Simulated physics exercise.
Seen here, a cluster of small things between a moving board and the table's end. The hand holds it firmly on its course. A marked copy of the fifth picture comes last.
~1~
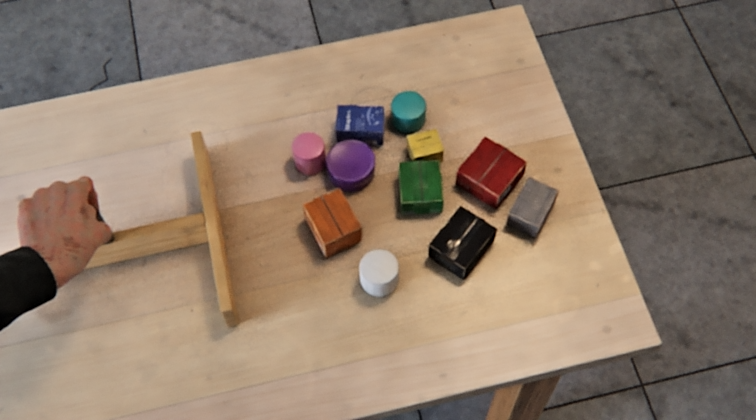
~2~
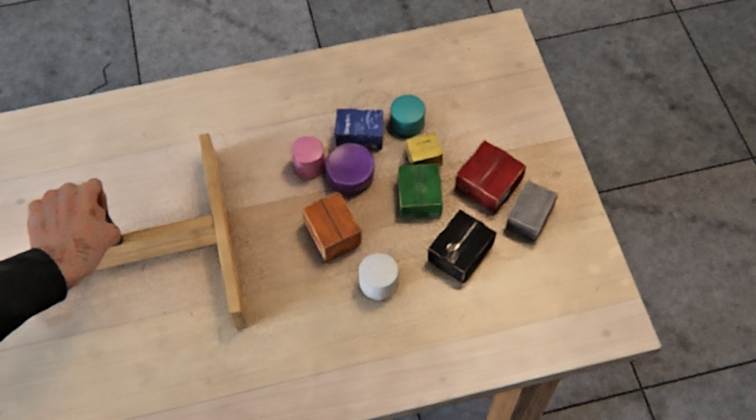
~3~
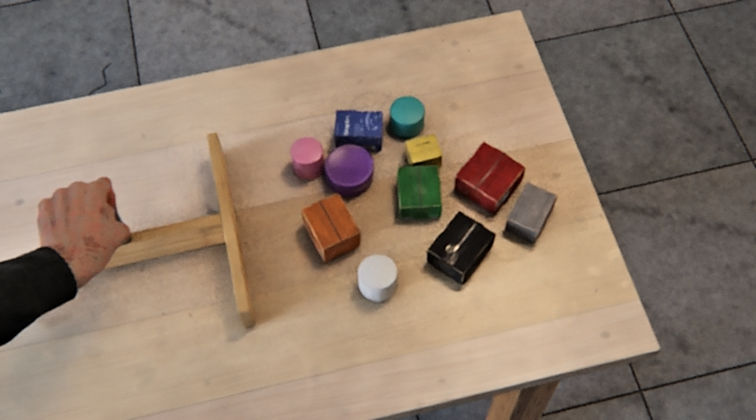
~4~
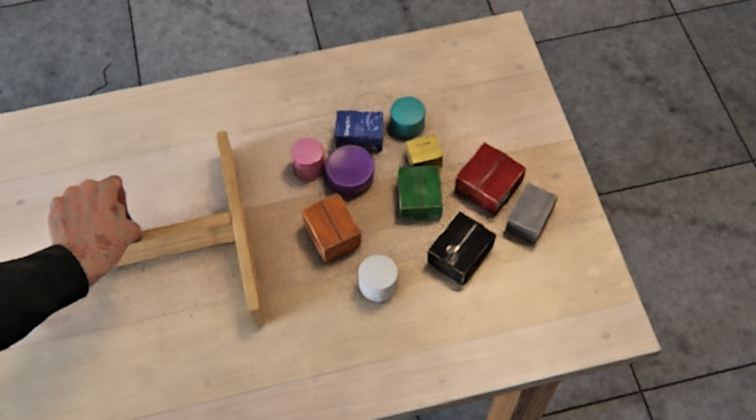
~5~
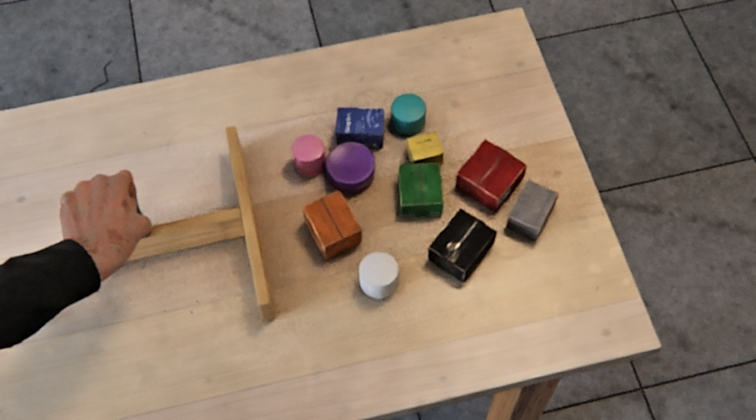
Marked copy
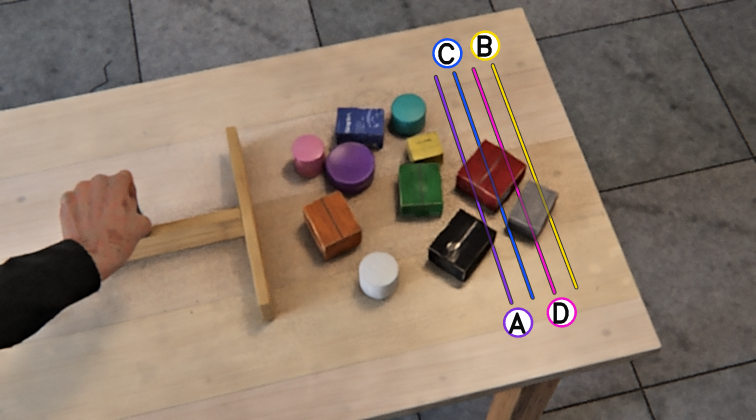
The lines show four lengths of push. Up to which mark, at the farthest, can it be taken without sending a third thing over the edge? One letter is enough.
Line D.
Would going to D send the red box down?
By then, yes.
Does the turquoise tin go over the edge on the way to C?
By then, no.
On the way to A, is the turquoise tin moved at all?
Yes.
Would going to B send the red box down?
By then, yes.
On the copy, A at (471, 182); B at (532, 169); C at (491, 178); D at (511, 173).
On D. First, board (344, 189); blue box (367, 117); white tin (389, 273).
Then, board (440, 169); red box (561, 170); grey block (575, 210).
Finally, board (511, 154); red box over the edge; grey block over the edge; two fallen.
By contrast, A is within the limit but short; B drops four; C is within the limit but short.
